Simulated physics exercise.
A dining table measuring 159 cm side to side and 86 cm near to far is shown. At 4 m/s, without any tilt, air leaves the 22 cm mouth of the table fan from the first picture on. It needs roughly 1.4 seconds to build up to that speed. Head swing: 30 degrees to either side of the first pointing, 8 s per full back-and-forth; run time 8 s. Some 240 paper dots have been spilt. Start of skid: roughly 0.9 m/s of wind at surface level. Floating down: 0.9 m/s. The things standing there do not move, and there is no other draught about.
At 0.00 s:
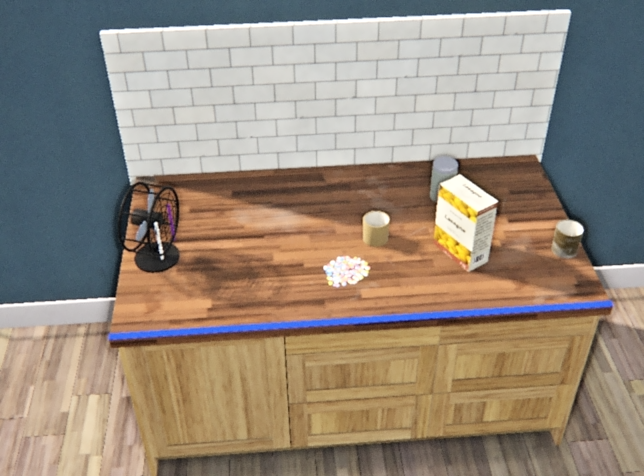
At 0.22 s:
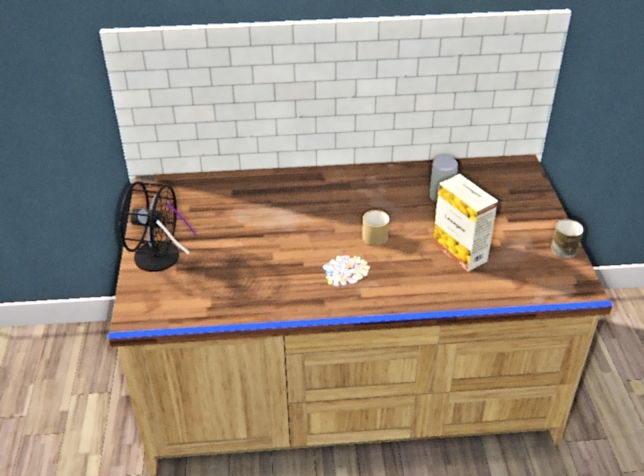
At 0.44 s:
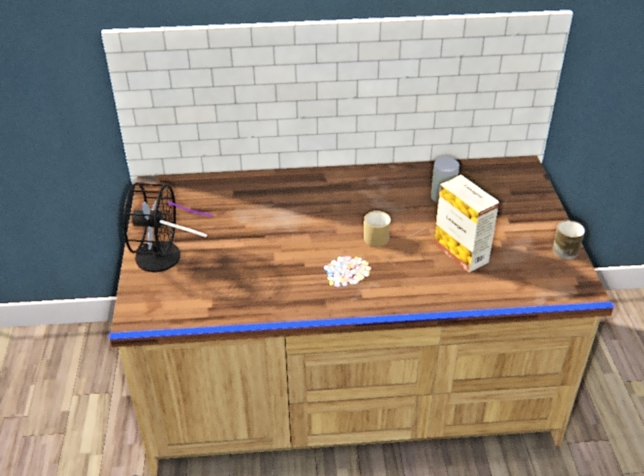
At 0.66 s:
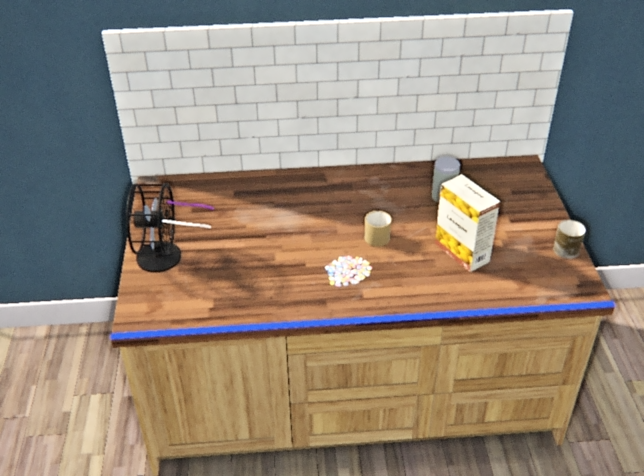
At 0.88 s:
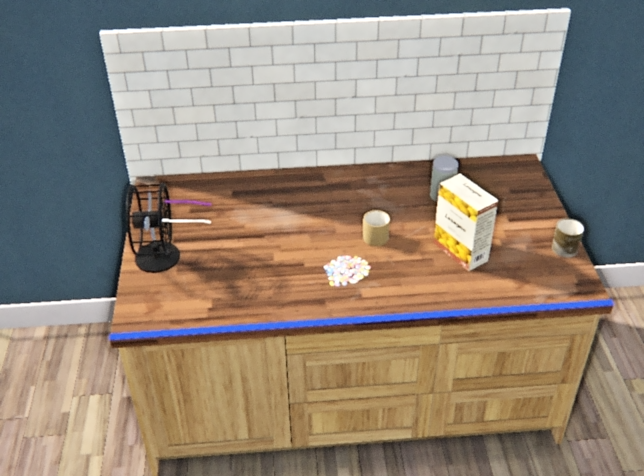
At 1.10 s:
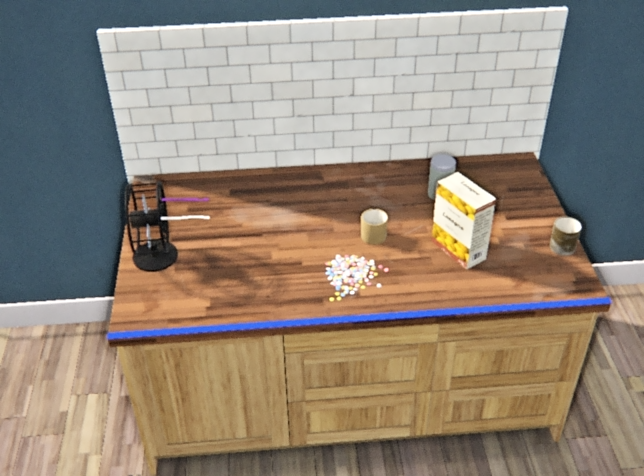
A small black table fan at the left of a wooden counter swings its head gradually towards the back, its pink and white streamers lifting and blowing out to the right. Seen from above, the blue-edged counter also holds a yellow-and-white carton, a grey container, two mugs and a heap of pale paper dots before white tiles. The dots lie still, then many scatter outwards across the wood.
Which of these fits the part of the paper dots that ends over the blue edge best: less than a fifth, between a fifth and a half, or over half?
The majority.
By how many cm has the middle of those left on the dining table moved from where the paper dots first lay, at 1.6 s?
Roughly 35 centimetres.
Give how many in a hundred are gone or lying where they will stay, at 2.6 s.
Roughly 100 % of them.
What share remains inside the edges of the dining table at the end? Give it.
About 0 % of them are still there at the end.
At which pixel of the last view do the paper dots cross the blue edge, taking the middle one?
At about (447, 315).
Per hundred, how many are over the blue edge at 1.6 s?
About 50 per cent.
After 1.6 s, 46 % are over the blue edge; the middle of those left on the top is near (442, 302); 0 % are gone or lie where they will stay.
After 2.6 s, 98 % are over the blue edge; 98 % are gone or lie where they will stay.
After 4.4 s, 100 % are over the blue edge; 100 % are gone or lie where they will stay.
After 8.0 s, at the end, 100 % are over the blue edge.
